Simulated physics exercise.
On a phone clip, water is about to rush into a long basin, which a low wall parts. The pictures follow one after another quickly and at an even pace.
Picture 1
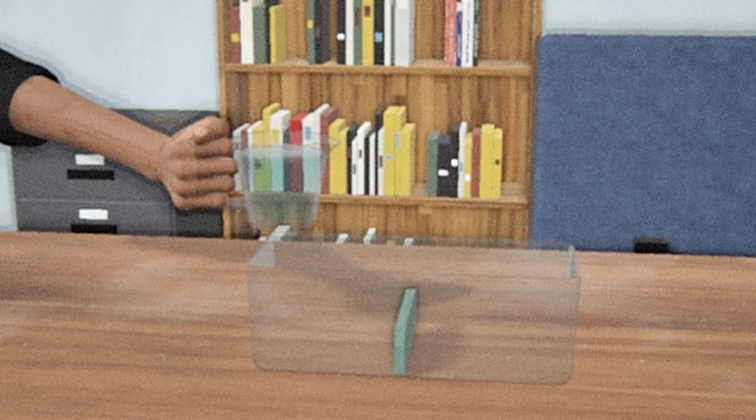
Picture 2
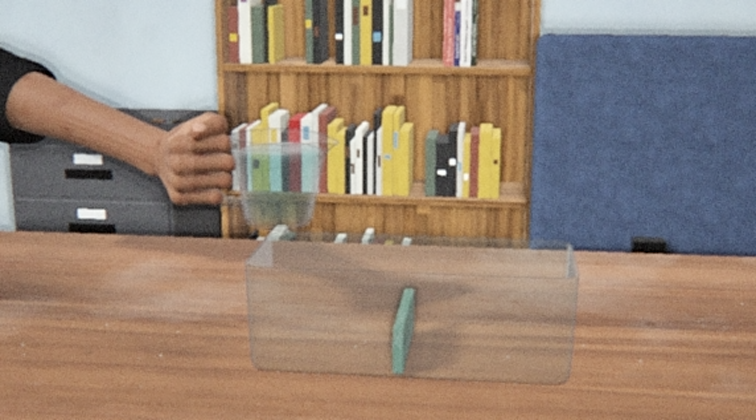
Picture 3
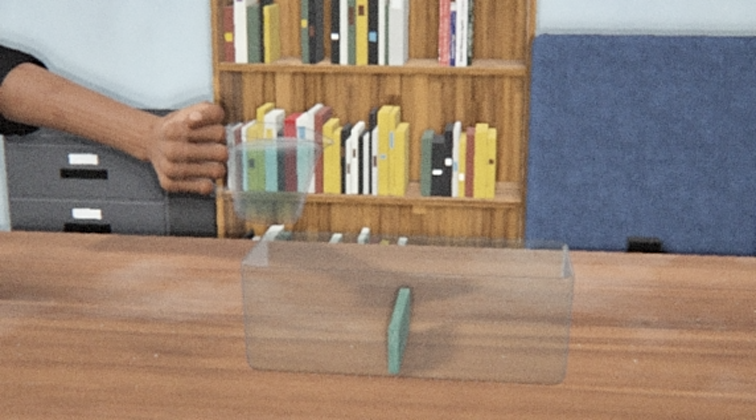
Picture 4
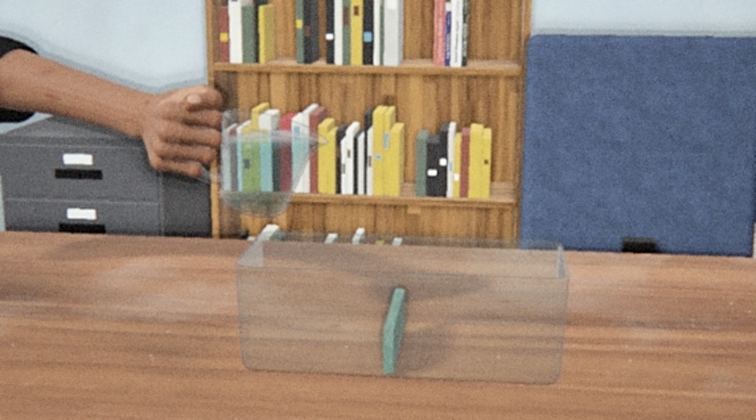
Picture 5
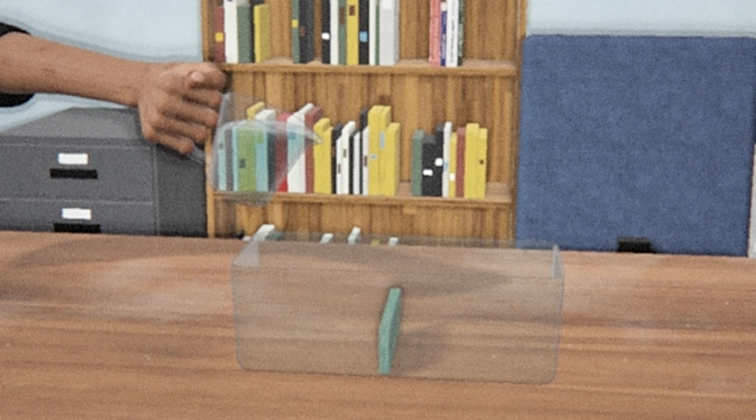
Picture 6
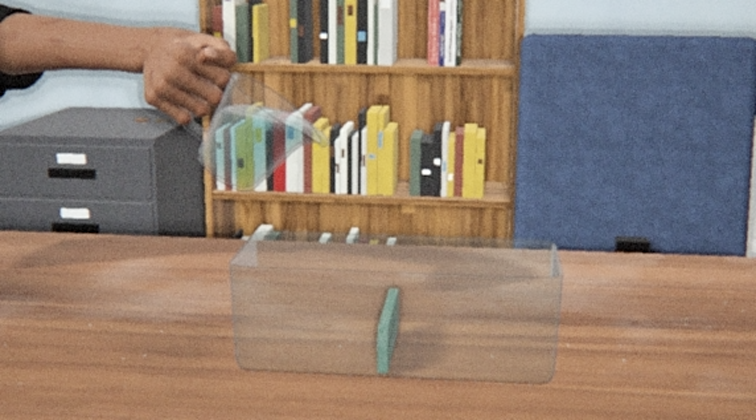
A hand held a clear container of water above a long see-through basin with a small green divider standing inside, then gradually tilted it further and further to the right over the wooden table.
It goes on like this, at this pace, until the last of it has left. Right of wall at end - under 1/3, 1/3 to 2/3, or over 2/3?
Over 2/3.
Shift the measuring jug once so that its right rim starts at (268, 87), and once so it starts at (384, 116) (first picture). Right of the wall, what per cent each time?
Start one gives close to 5 percent, start two close to 80 percent.
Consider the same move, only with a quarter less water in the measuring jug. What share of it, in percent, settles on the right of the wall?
Close to 85 per cent, more or less.
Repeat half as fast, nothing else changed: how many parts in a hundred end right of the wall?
About 85 per cent.
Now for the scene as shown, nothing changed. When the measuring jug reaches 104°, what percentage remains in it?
Roughly 40 percent.
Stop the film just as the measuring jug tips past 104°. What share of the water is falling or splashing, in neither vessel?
Share in flight: Approx. 45 %.
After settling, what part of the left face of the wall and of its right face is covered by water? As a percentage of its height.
The left part 0 per cent, the right part 30.
A moment on, the measuring jug is tipped right over and 42 per cent is still to pour, 6 is left of the wall and 7 right of it.
Next, the measuring jug is tipped right over and 0 per cent is still to pour, 6 is left of the wall and 82 right of it.
Then the measuring jug is tipped right over and 0 per cent is still to pour, 8 is left of the wall and 87 right of it.
Later the measuring jug is tipped right over and 0 per cent is still to pour, 9 is left of the wall and 87 right of it.
Finally, 9 per cent lies left of the wall, 87 right of it and 4 outside.
